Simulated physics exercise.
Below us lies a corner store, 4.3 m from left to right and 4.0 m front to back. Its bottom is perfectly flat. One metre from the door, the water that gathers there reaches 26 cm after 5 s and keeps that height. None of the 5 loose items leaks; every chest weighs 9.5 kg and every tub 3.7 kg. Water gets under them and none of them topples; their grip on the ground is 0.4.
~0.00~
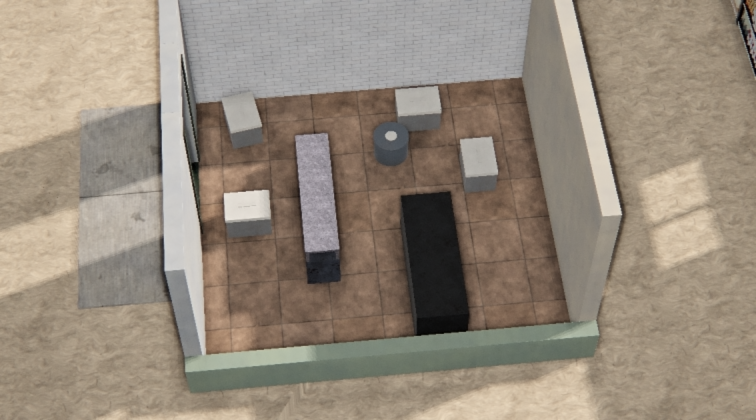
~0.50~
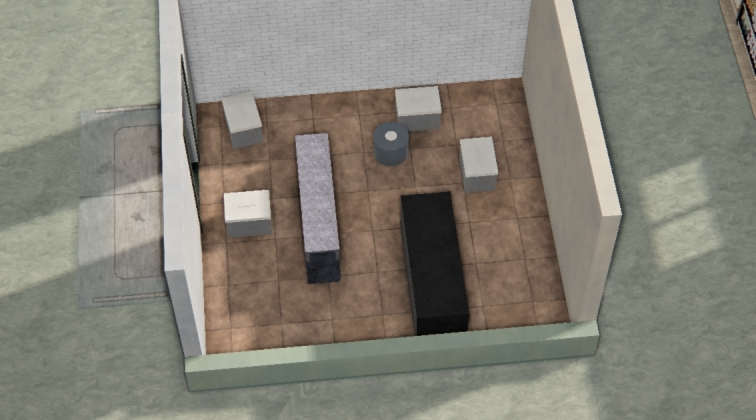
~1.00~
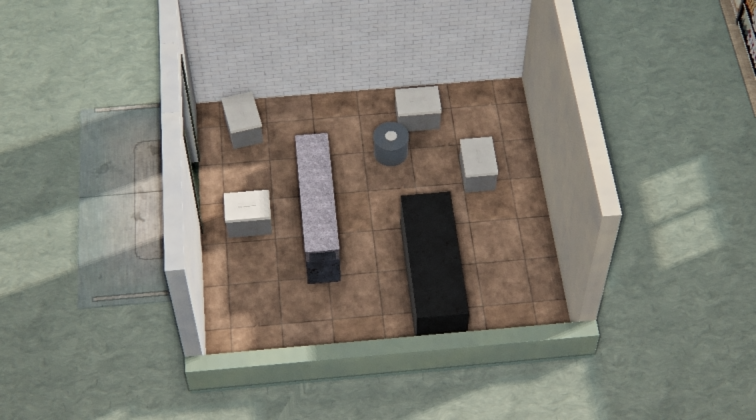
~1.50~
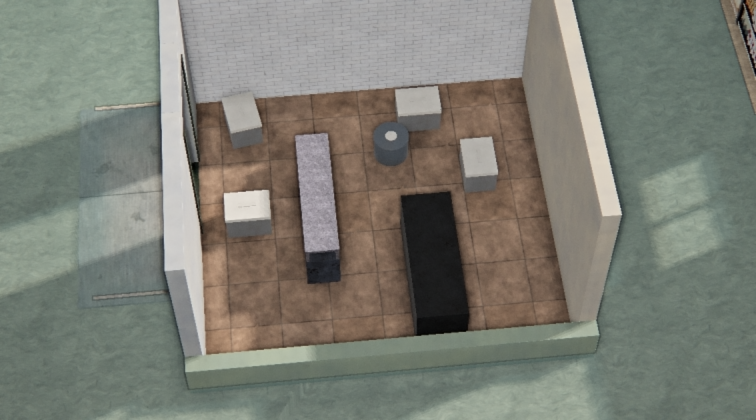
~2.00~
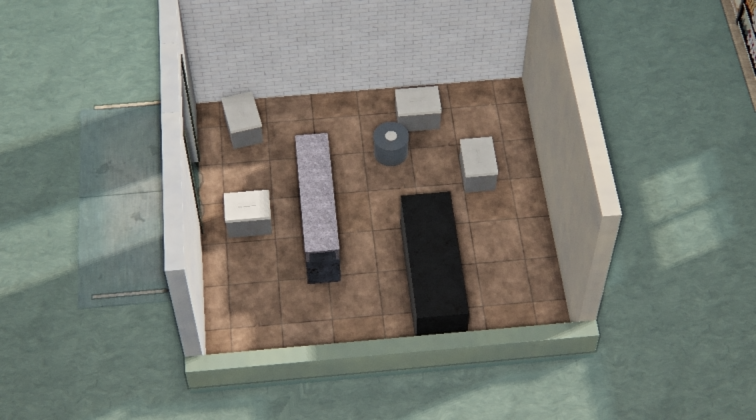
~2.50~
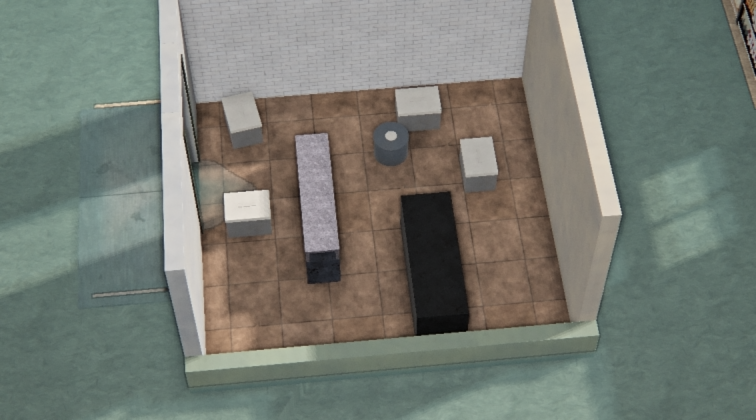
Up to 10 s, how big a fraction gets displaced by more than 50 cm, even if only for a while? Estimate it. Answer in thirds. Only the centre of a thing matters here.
Two thirds or more.
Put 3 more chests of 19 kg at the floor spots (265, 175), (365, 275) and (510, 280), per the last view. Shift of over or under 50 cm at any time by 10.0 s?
Order as asked - exceeds the limit, falls below the limit, falls below the limit.
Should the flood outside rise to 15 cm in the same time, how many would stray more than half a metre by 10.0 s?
In that case 2 of them.
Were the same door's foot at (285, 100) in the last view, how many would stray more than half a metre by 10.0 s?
The count would be 3.
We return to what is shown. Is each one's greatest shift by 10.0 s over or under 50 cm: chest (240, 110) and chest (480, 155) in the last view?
Taking them in order, the first is below the mark and the second is above the mark.
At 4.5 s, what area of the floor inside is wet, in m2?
Wet area: Approx. 5.0 m2.
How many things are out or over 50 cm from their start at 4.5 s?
1 of them.
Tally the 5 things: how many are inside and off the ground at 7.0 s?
The count is 2.
After 3.5 s 0 of 5 are over 50 cm from their spots; 0 afloat.
After 4.5 s 1 of 5 are over 50 cm from their spots; 0 afloat.
After 7.0 s 3 of 5 are over 50 cm from their spots; 2 afloat.
After 10.0 s 4 of 5 are over 50 cm from their spots, and 4 have been at some point; 4 afloat.
